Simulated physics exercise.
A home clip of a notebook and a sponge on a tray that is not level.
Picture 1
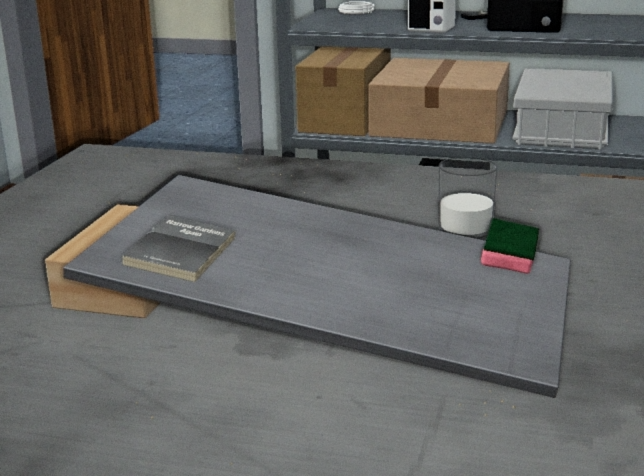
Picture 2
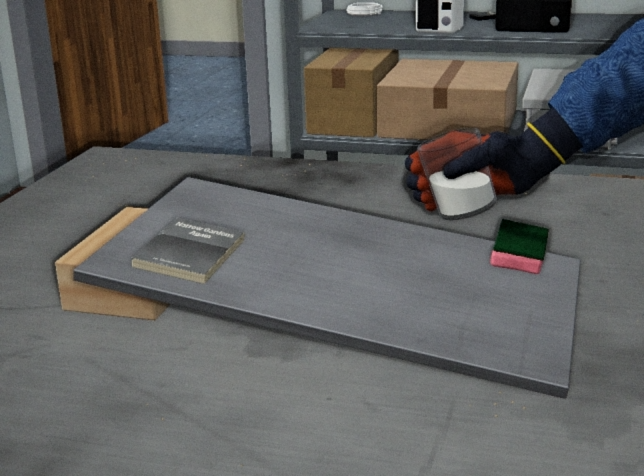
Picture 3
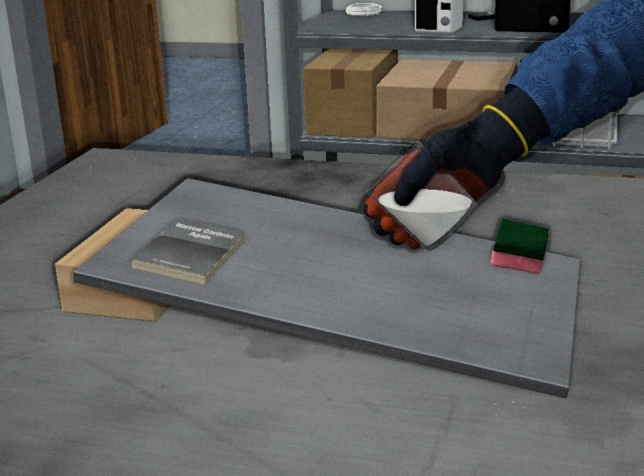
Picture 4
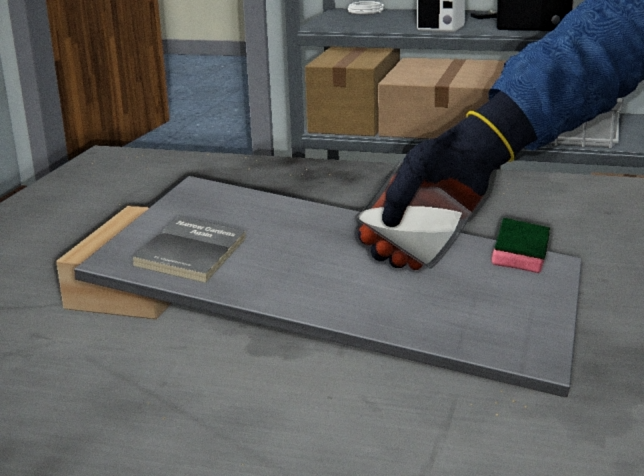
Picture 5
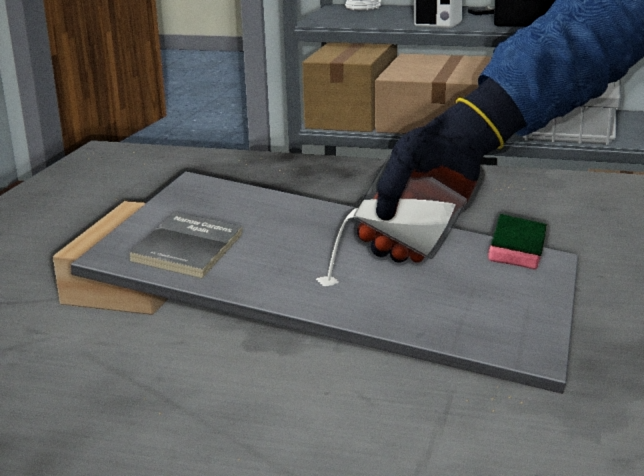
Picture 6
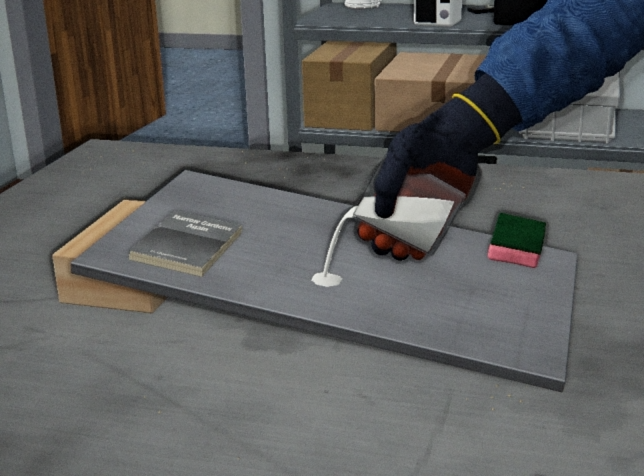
In a workshop, a gloved hand lifting a tumbler, tilting it and pouring white liquid onto a sloping tray between notebook and sponge.
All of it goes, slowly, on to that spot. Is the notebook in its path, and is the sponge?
The notebook remains untouched and the sponge remains untouched.
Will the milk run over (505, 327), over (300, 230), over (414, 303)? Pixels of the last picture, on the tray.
The first is reached; the next clear of it; the last soaked.
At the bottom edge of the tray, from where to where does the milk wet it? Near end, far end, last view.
Near limit (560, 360), far limit (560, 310).
Soon after, it runs down to the right; the notebook is dry; the sponge is dry.
Later, it runs down to the right and off the end; the notebook is dry; the sponge is dry.
In the end, it runs down to the right and off the end; the notebook is dry; the sponge is dry.
